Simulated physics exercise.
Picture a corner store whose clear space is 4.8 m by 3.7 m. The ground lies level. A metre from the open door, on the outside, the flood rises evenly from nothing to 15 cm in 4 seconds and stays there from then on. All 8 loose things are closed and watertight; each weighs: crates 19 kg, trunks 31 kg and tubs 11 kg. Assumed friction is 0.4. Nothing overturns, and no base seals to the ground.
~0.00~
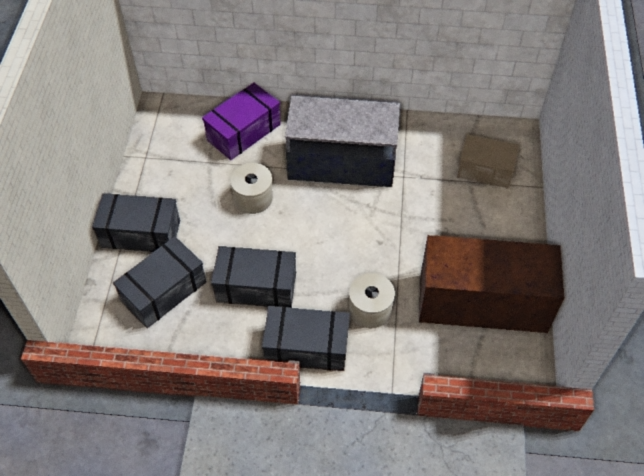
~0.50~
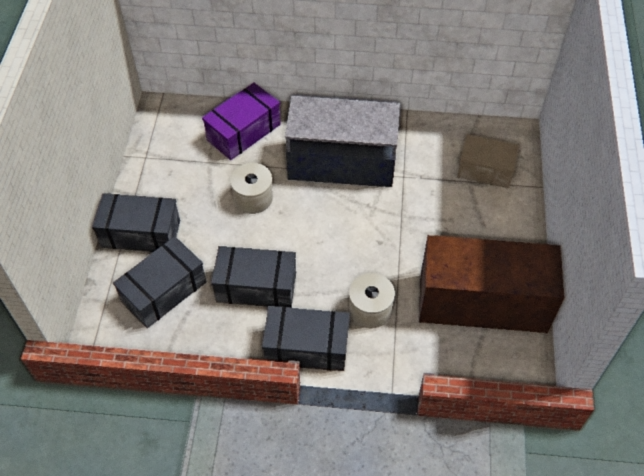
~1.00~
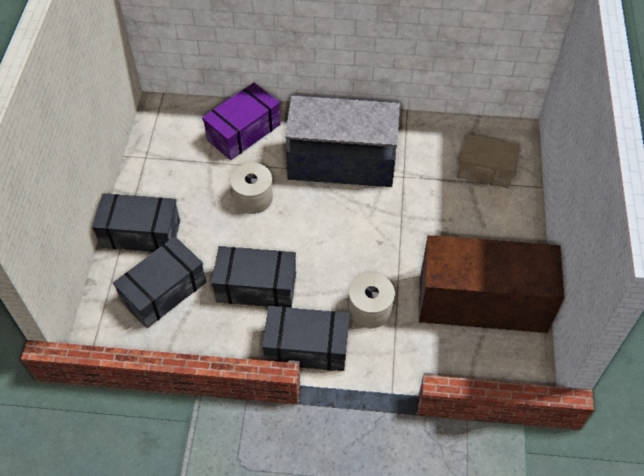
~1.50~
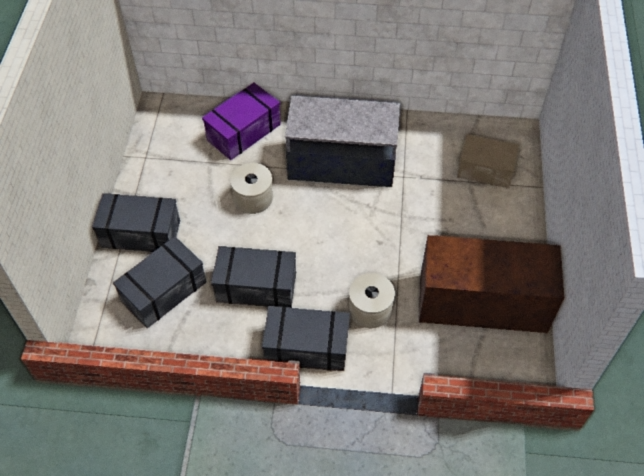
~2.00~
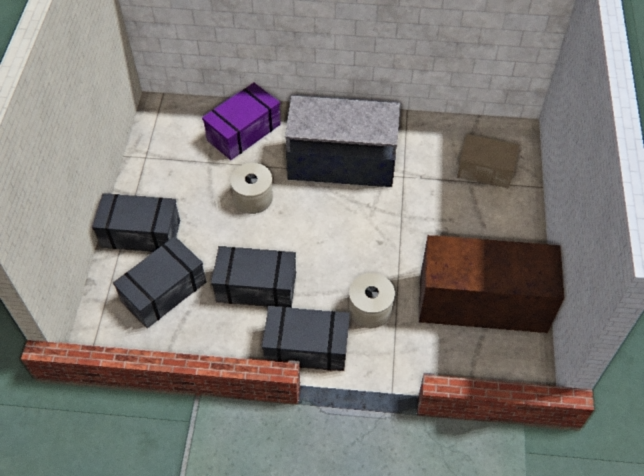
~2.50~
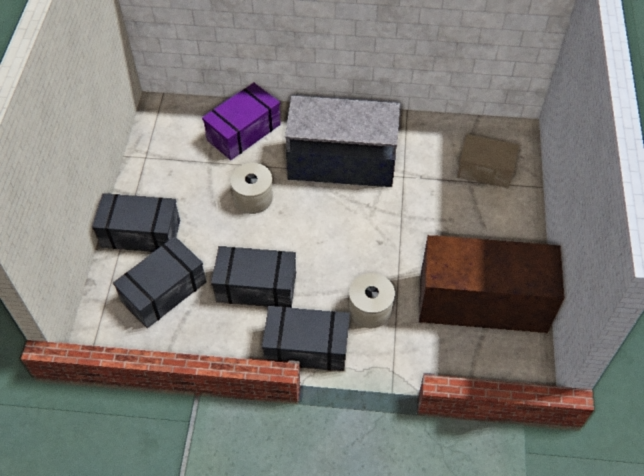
A roofless store with pale walls and a low red brick front, split by an open doorway, is seen from high above the front. Four dark grey trunks sit left and centre, a purple one behind them, with two cream tubs, a grey-topped counter at the back and a rusty brown block at right. Greenish water spreads outside, covers the paving and edges into the doorway, while the objects and camera stay still.
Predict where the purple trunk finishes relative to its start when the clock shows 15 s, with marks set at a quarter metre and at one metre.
It finishes inside the quarter-metre mark.
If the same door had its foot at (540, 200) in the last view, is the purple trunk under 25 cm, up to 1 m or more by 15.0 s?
The purple trunk creeps a bit.
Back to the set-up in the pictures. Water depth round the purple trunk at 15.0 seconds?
Near 7 cm deep.
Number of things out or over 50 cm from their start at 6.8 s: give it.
I count 1.
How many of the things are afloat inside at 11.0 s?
Tally: 0 of them.
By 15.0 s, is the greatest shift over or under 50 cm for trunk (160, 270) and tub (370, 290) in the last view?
In turn: Below and above.
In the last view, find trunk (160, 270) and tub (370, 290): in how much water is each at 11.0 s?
Some 5 cm at the first, some 6 cm at the second.
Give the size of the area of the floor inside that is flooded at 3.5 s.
1.0 m2.
After 3.5 s the purple trunk is near (241, 110), 0.0 m from its start, aground; 0 afloat.
After 6.8 s the purple trunk is near (241, 110), 0.0 m from its start, aground; 0 afloat.
After 11.0 s the purple trunk is near (241, 110), 0.0 m from its start, aground; 0 afloat.
After 15.0 s the purple trunk is near (241, 110), 0.0 m from its start, aground; 1 afloat.
